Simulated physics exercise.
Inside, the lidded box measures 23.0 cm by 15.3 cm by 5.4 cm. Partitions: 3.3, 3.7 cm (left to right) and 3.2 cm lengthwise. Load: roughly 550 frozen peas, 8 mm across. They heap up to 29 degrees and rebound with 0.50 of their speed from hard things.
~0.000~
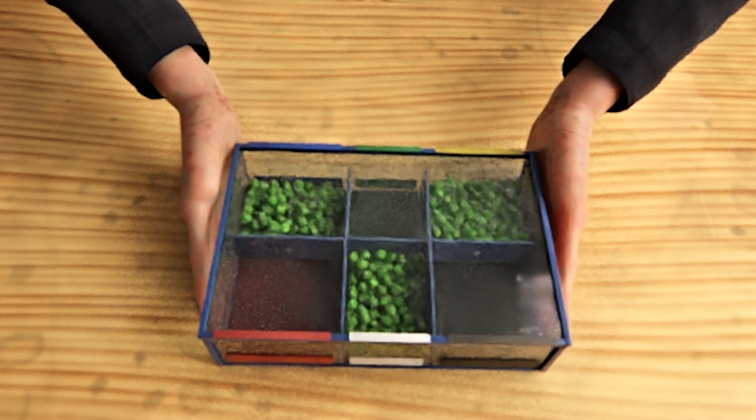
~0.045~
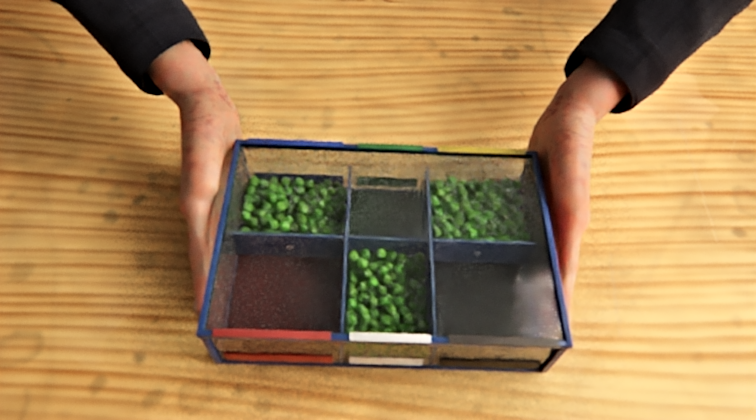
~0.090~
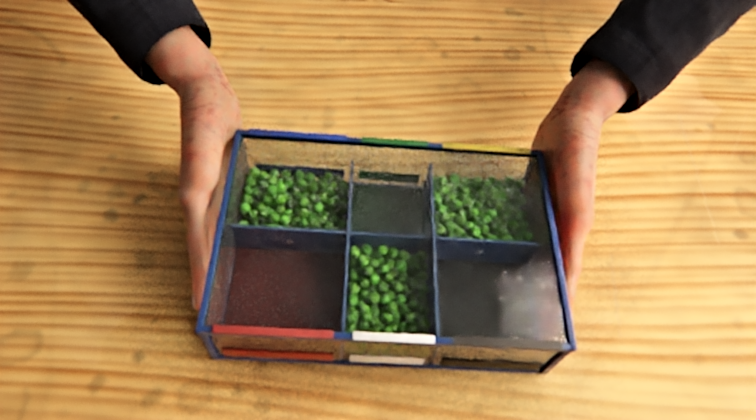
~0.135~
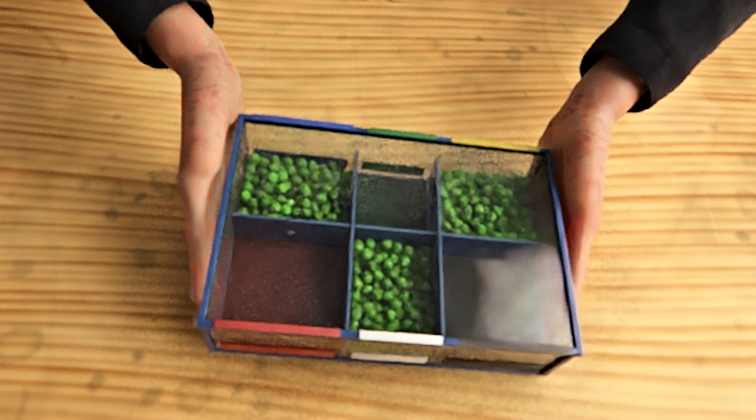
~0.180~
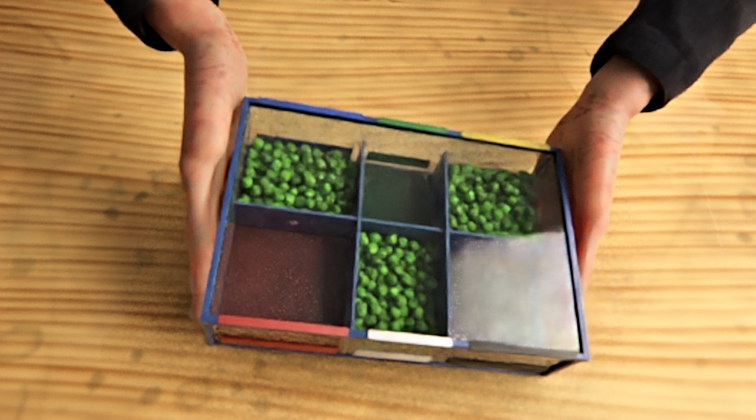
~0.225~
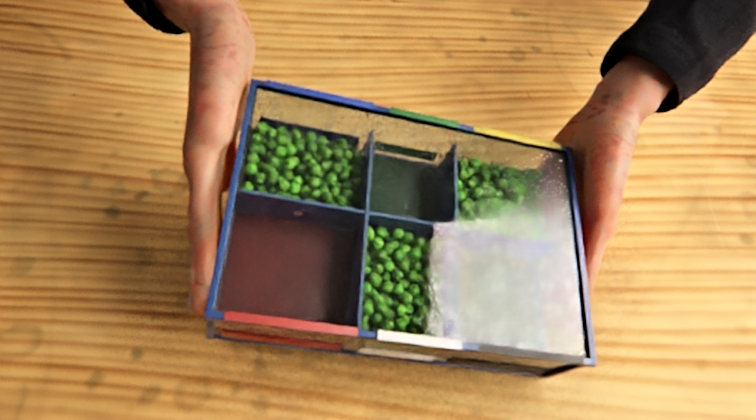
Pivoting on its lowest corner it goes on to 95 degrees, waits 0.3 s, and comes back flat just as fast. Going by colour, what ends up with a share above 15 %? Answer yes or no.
Red compartment: No; blue compartment: No; green compartment: No; yellow compartment: Yes; white compartment: Yes; black compartment: Yes.
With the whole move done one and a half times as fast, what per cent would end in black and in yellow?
In that case black 40; yellow 25.
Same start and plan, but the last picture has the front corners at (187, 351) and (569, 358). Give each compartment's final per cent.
Red 30; blue 10; green 0; yellow 5; white 40; black 15.
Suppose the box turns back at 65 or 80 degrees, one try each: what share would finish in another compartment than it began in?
About 15 and 35 per cent.
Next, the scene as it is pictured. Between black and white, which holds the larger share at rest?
It is the black one.
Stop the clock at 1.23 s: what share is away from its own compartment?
Roughly 35 per cent.
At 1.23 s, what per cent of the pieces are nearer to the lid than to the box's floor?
Some 60 per cent.
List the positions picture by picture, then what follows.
The first picture shows box tilt 0 degrees, front corners at (205, 333) and (564, 340); blue 30 %, yellow 40 %, white 30 %.
The second picture shows box tilt 1 degrees, front corners at (204, 331) and (565, 342).
The third picture shows box tilt 3 degrees, front corners at (204, 327) and (569, 345), lowest corner right front.
The fourth picture shows box tilt 7 degrees, front corners at (205, 322) and (575, 349), lowest corner right front.
The fifth picture shows box tilt 12 degrees, front corners at (208, 316) and (582, 354), lowest corner right front.
The sixth picture shows box tilt 16 degrees, front corners at (213, 312) and (588, 359), lowest corner right front; blue 30 %, yellow 40 %, white 30 %. Its pace works out near 100 degrees a second.
After 1.23 s, tilt 95 degrees; blue 10 %, yellow 30 %, white 30 %, black 25 %.
After 1.90 s, tilt 50 degrees; blue 5 %, yellow 25 %, white 30 %, black 45 %.
Then, at 2.61 s, tilt 0 degrees; blue 5 %, yellow 25 %, white 25 %, black 45 %.
At rest (3.2 s), red 0 %, blue 5 %, green 0 %, yellow 25 %, white 30 %, black 45 %.
